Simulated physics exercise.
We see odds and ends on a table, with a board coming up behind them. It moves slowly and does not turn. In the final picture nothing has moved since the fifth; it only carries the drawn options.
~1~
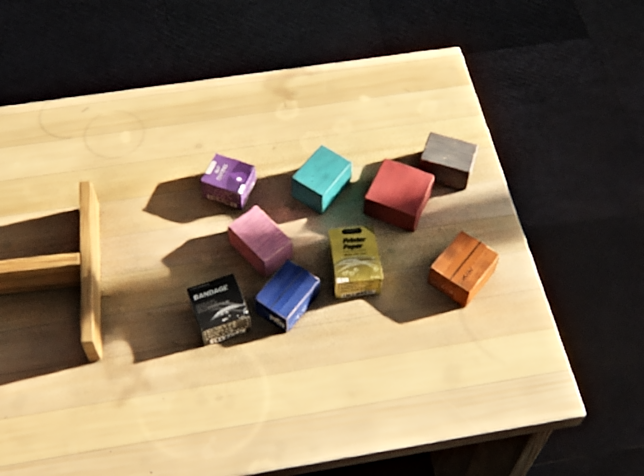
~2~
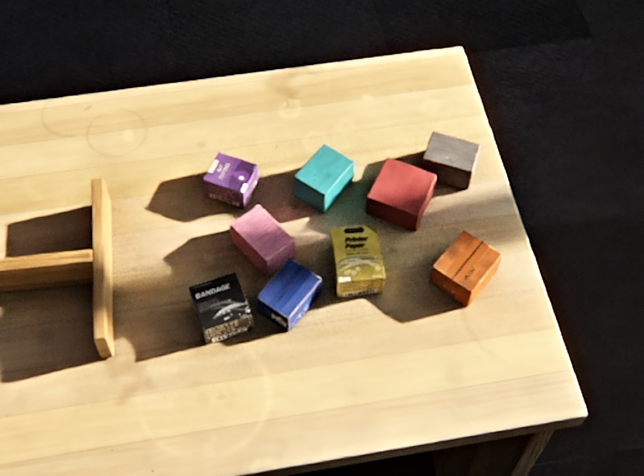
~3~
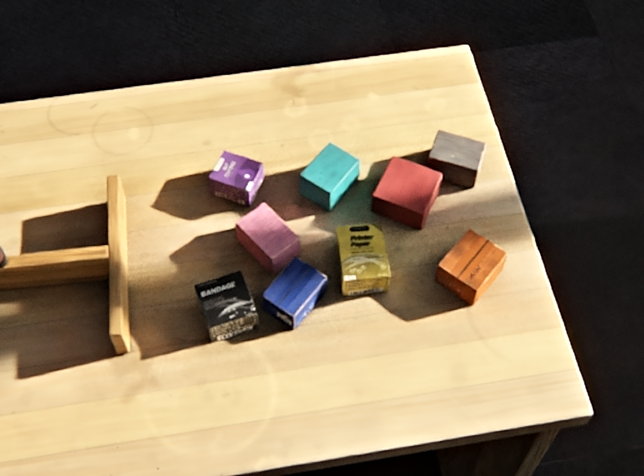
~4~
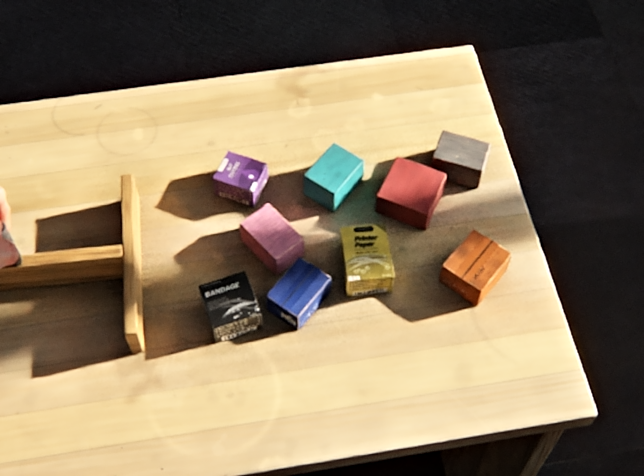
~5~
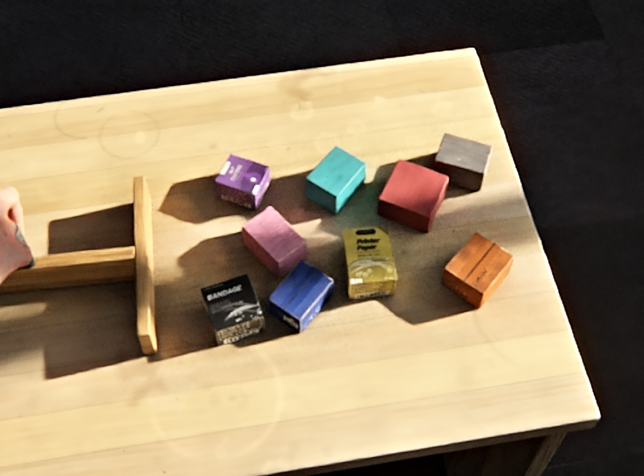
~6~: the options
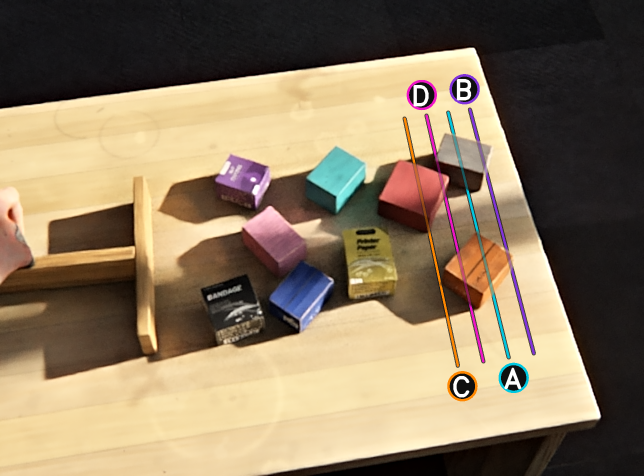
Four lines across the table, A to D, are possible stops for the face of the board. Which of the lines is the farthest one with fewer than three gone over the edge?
D is the last line within the limit.
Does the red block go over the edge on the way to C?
No.
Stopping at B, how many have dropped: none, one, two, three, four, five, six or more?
Five.
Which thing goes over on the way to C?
The orange box goes over.
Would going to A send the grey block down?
Yes.
On the copy, A at (476, 225); B at (499, 222); C at (429, 232); D at (453, 229).
On D. First, board (256, 235); purple packet (279, 171); black box (295, 302).
Then, board (368, 218); orange box (506, 266); red block (432, 190).
Finally, board (452, 206); orange box over the edge; grey block over the edge; two fallen.
By contrast, A drops five; B drops five; C is within the limit but short.
